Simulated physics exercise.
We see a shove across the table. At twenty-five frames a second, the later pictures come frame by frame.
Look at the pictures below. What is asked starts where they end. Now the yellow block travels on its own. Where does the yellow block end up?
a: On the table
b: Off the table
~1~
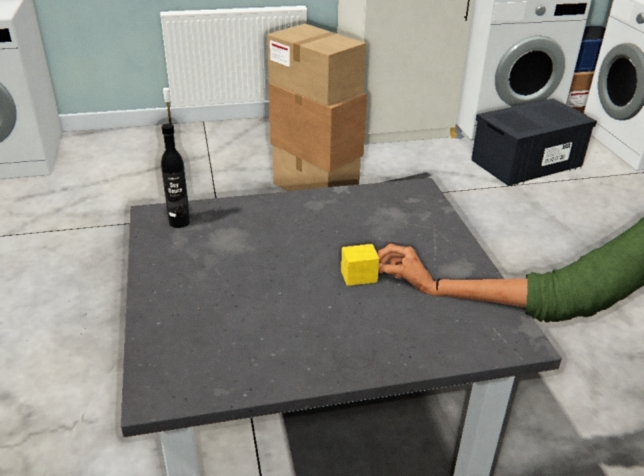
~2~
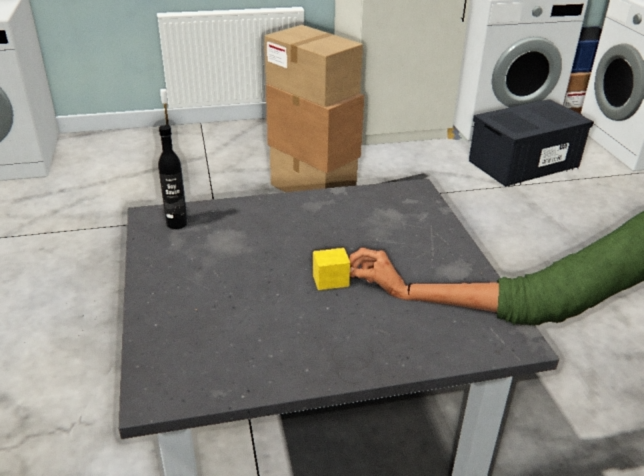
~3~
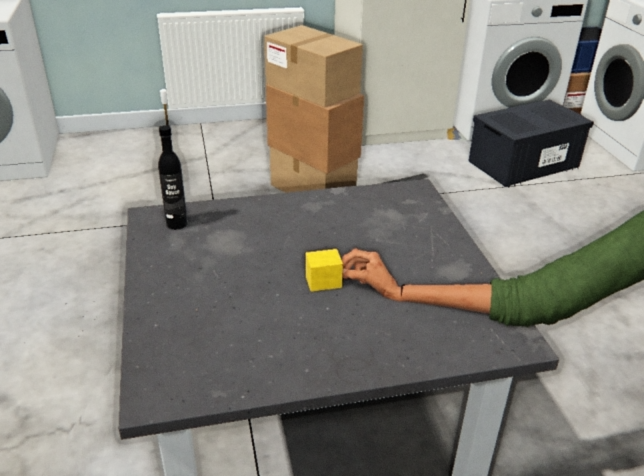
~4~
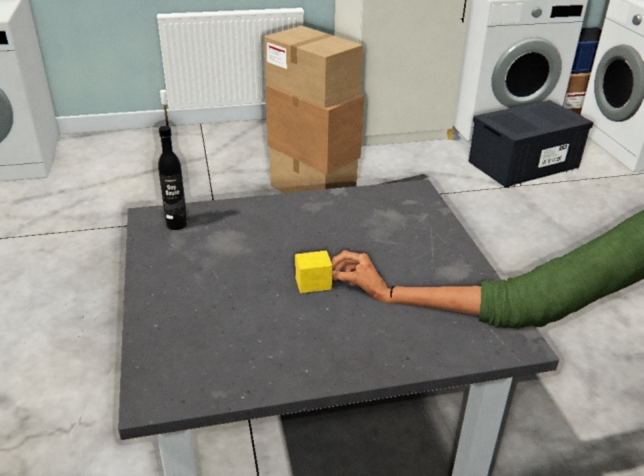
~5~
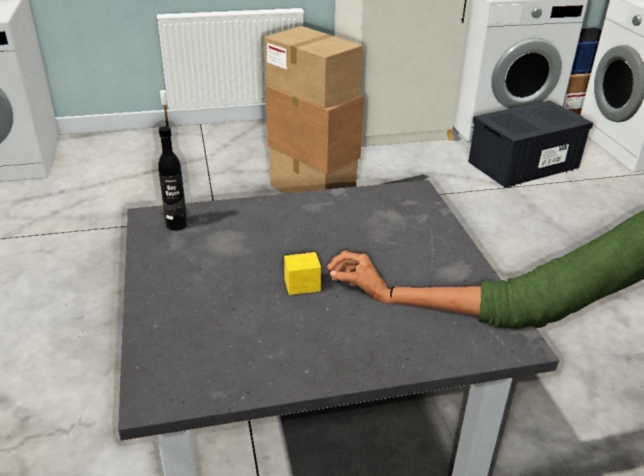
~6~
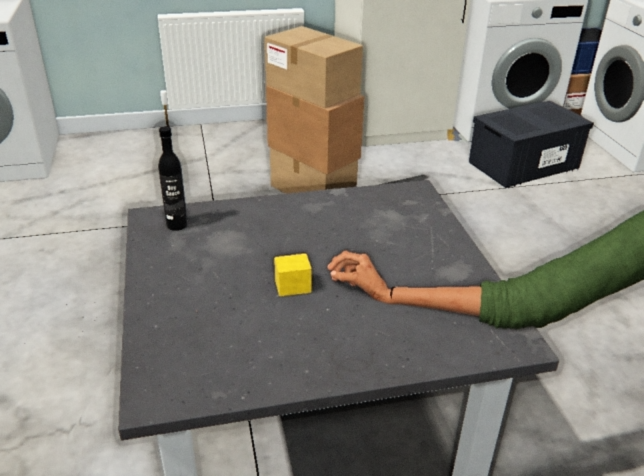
The answer is a.
Then, 0.10 s later than the last frame, yellow block moved about its own width near (275, 277).
Then, 0.20 s later than the last frame, yellow block moved about its own width near (266, 278).
Then, 0.30 s later than the last frame, yellow block resting near (265, 280).
When it is over, moved from the start, yellow block. End places, in pixels of the last picture, yellow block near (265, 278).
